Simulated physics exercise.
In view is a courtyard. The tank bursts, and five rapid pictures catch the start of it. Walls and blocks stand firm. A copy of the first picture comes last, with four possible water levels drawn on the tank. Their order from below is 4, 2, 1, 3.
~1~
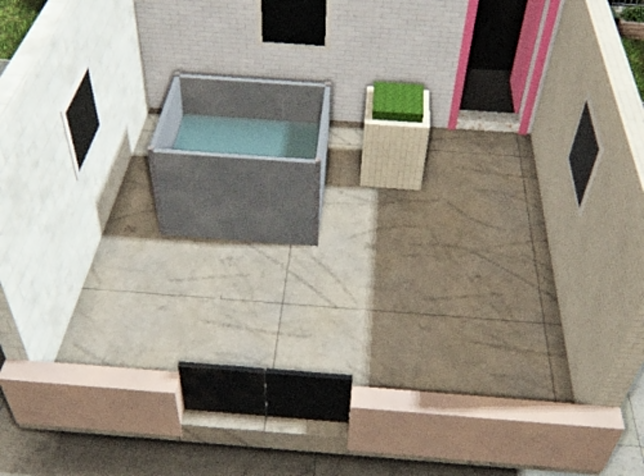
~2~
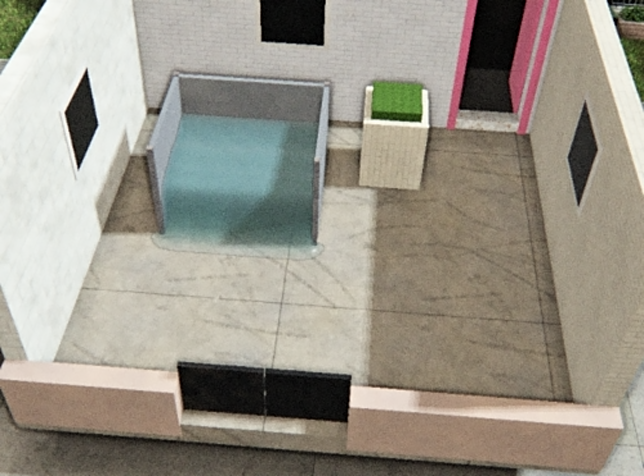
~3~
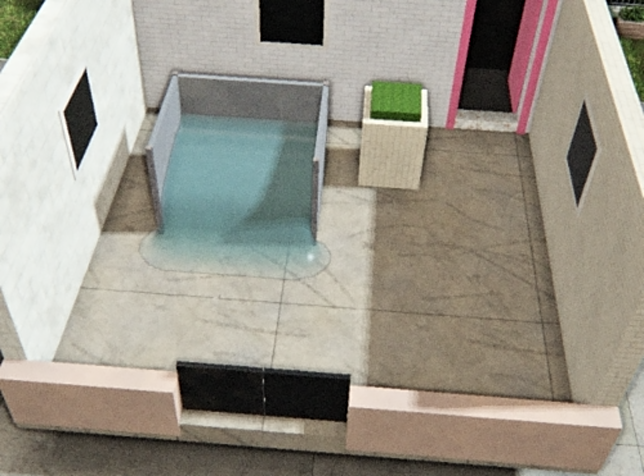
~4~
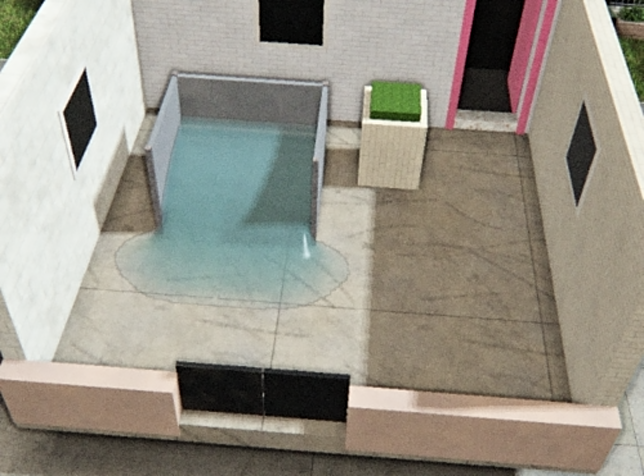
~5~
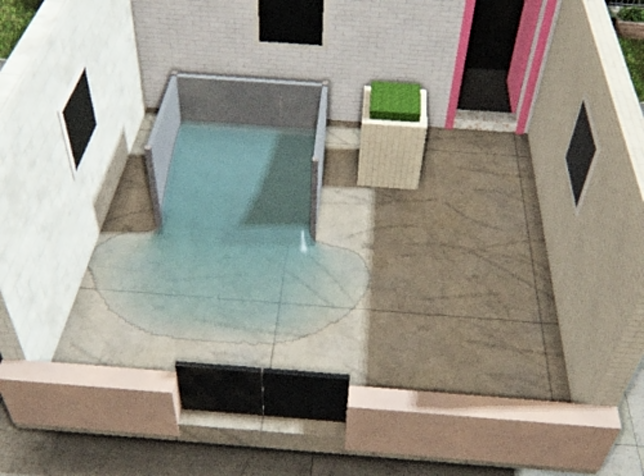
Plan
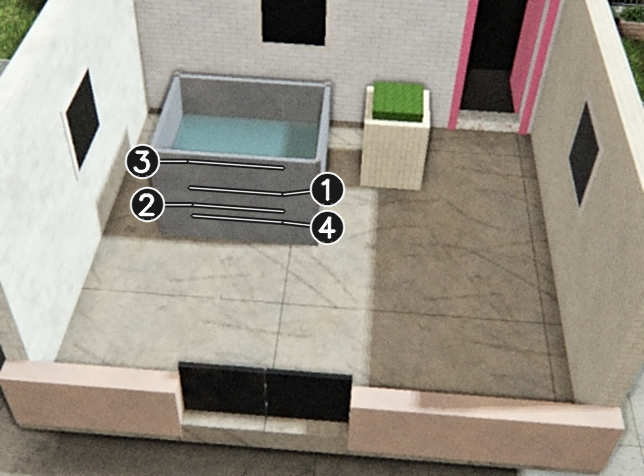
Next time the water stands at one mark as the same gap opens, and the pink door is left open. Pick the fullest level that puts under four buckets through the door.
Level 1 just does it.
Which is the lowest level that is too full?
Level 3.
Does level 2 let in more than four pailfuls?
No, that is safe.
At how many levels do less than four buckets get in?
Three.
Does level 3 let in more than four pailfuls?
Yes, it does.
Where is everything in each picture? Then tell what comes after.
The first picture shows water in the tank at rest, its middle at (246, 152); foot of the pink doorway at (487, 130); shut gate at (266, 376).
The second picture shows front seen at (160, 236), 2 % of the ground wet.
The third picture shows front seen at (146, 247), 5 % of the ground wet.
The fourth picture shows front seen at (341, 272), 10 % of the ground wet.
The fifth picture shows front seen at (343, 307), 17 % of the ground wet.
On the marked copy, 1 at (236, 191); 2 at (237, 208); 3 at (234, 164); 4 at (238, 219); from the bottom up 4, 2, 1, 3.
With 1, a bucket or two gets in.
With 2, nothing gets over.
With 3, about 12 bucketfuls get in.
With 4, nothing gets over.
